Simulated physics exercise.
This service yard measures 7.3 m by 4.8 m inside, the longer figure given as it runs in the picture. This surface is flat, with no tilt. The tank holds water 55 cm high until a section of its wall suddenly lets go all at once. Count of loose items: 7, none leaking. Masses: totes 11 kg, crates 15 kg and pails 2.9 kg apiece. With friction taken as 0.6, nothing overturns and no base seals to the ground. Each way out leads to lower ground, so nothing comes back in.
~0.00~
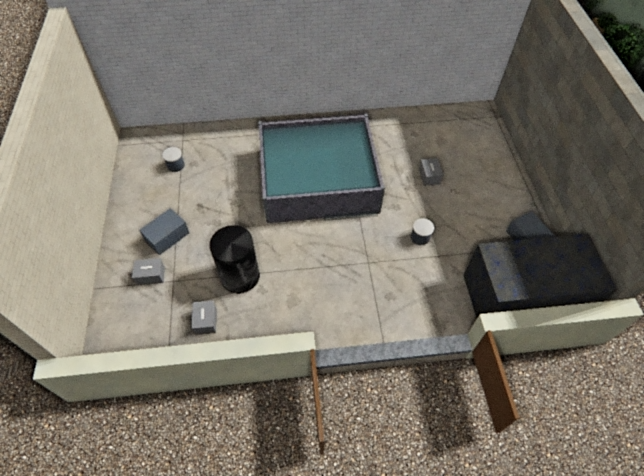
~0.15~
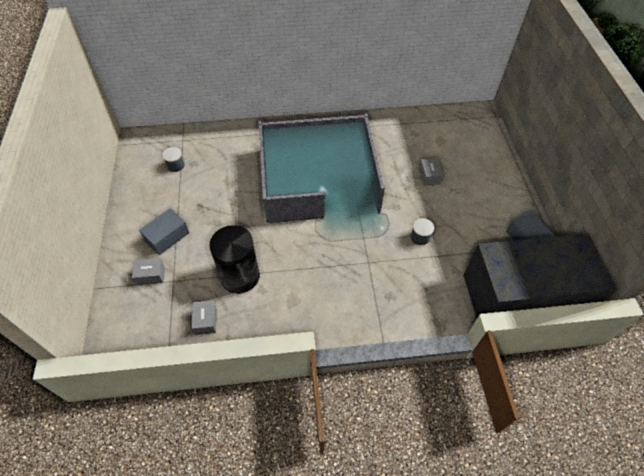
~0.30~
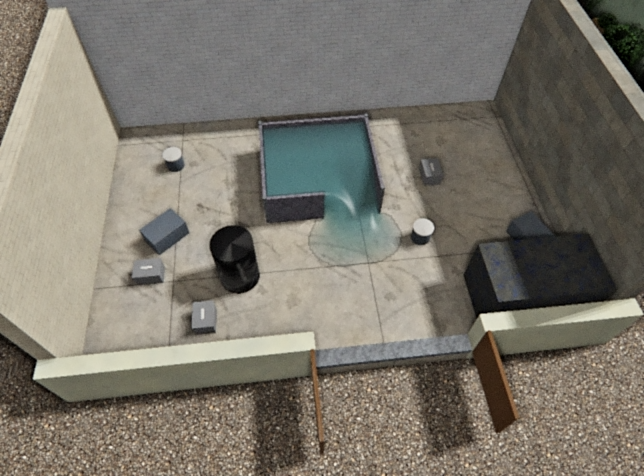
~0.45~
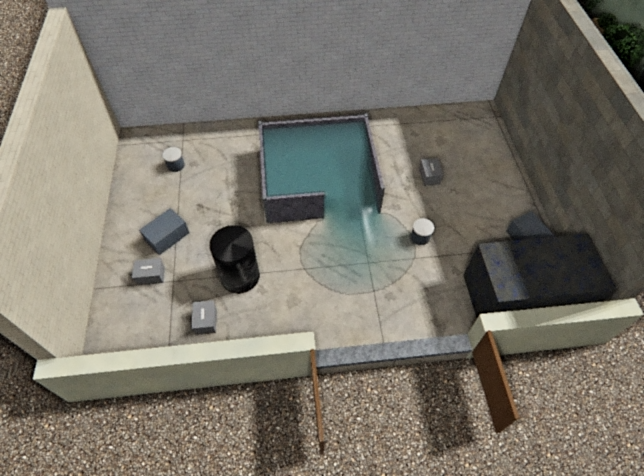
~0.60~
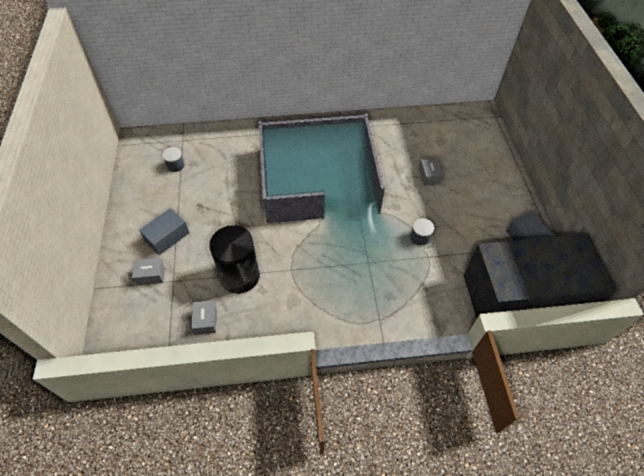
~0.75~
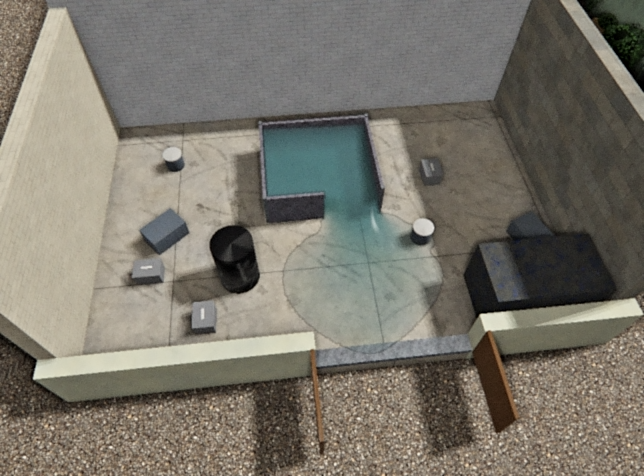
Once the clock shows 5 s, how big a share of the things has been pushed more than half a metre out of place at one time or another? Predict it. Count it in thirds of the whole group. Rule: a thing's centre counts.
The way it's going, it will be the low band.
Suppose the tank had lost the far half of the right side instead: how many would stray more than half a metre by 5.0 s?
Result: 3 of them.
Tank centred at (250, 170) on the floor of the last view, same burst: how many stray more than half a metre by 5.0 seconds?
In that case the number is 0.
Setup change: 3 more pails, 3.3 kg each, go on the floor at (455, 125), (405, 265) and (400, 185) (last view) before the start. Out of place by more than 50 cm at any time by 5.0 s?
Each in turn ends up within the limit, beyond the limit, within the limit.
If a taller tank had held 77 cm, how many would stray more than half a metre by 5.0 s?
Then 1 of them.
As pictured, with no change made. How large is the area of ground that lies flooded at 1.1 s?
9.0 m2.
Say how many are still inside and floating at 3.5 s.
I get 0.
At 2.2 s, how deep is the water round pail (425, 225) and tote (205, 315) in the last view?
Depth approx. 1 cm / 1 cm.
After 1.1 s 0 of 7 are over 50 cm from their spots; 0 afloat.
After 2.2 s 1 of 7 are over 50 cm from their spots; 0 afloat.
After 3.5 s 1 of 7 are over 50 cm from their spots; 0 afloat.
After 5.0 s 1 of 7 are over 50 cm from their spots, and 1 have been at some point; 0 afloat.
